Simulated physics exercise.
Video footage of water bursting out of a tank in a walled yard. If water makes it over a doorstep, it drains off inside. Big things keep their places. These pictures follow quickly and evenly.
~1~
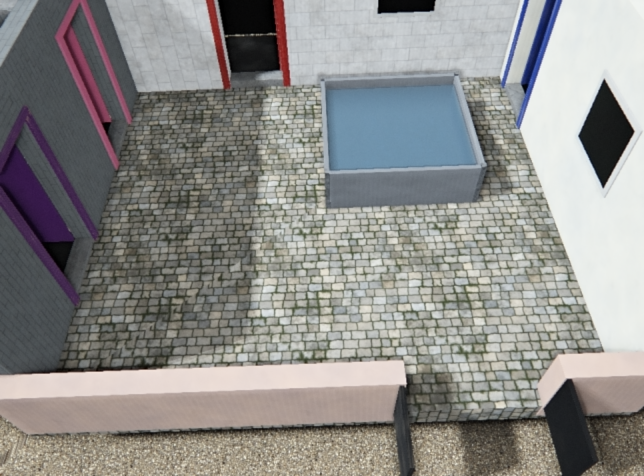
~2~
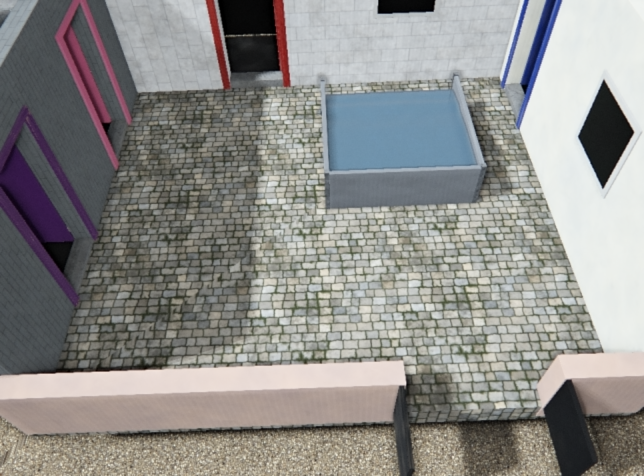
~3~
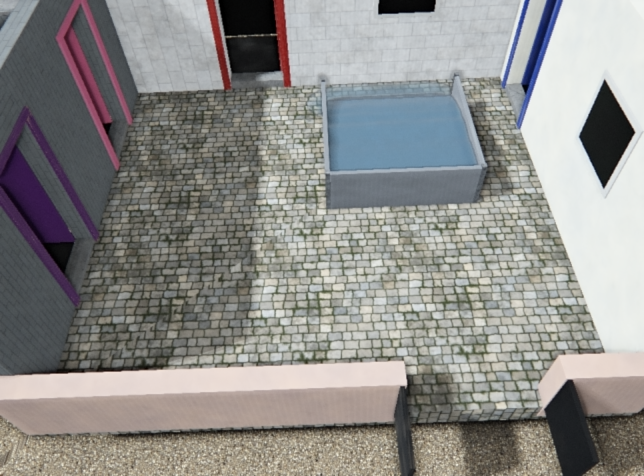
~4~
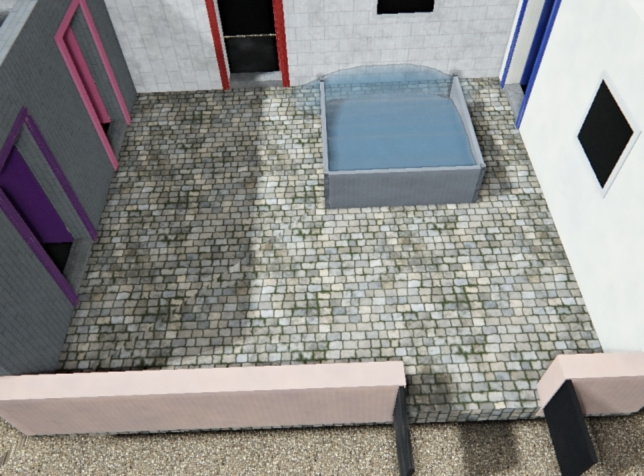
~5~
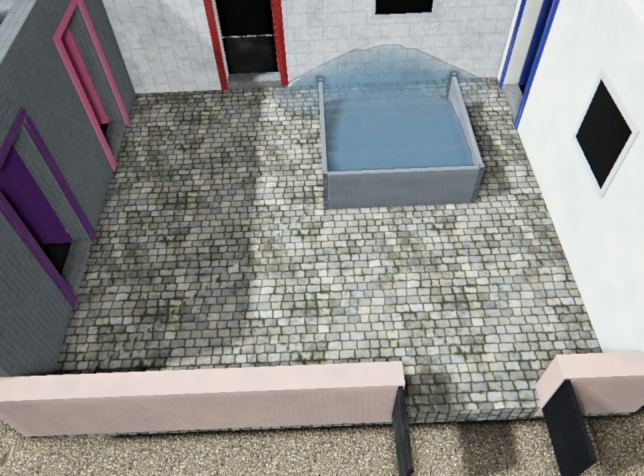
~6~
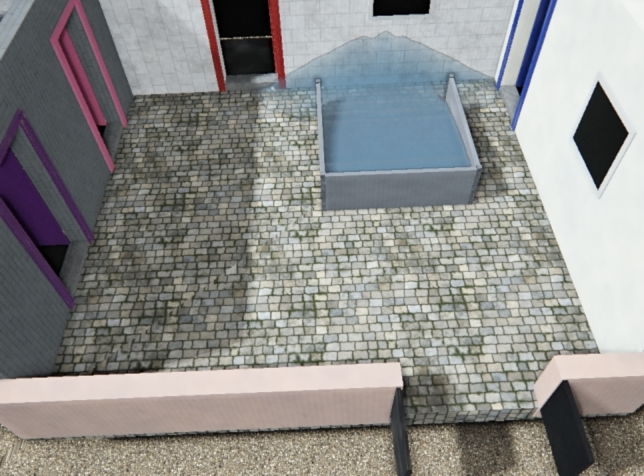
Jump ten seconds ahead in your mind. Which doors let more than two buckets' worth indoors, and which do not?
Result: The red door gets two buckets or less inside; the blue door gets more than two buckets inside; the pink door gets more than two buckets inside; the purple door gets two buckets or less inside.
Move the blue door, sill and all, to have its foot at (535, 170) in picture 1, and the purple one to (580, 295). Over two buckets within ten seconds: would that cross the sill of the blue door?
Blue door: Falls short.
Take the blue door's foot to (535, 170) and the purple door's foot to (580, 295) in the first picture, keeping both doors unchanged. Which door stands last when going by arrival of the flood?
That is the purple one.
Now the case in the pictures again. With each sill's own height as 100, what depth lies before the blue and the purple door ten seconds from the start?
Near 60 per cent and 50 per cent, respectively.
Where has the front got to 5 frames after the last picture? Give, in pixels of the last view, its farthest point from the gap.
Roughly at (176, 94).
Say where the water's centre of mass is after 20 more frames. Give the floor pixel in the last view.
I'd say near (347, 146).
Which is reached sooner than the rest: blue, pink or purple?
Clearly the blue door.
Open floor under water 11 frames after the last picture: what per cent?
I'd say close to 35 per cent.
A moment on, water covers 20 % of the floor; the red door wet at the sill, nothing in, the blue door under two buckets in, the pink door not reached, the purple door not reached.
Next, water covers 35 % of the floor; the red door wet at the sill, nothing in, the blue door far over two buckets in, the pink door under two buckets in, the purple door not reached.
Then, water covers 55 % of the floor; the red door under two buckets in, the blue door far over two buckets in, the pink door over two buckets in, the purple door wet at the sill, nothing in.
Later, water covers 75 % of the floor; the red door under two buckets in, the blue door far over two buckets in, the pink door over two buckets in, the purple door wet at the sill, nothing in.
In the end, water covers 90 % of the floor; the red door under two buckets in, the blue door far over two buckets in, the pink door over two buckets in, the purple door wet at the sill, nothing in.
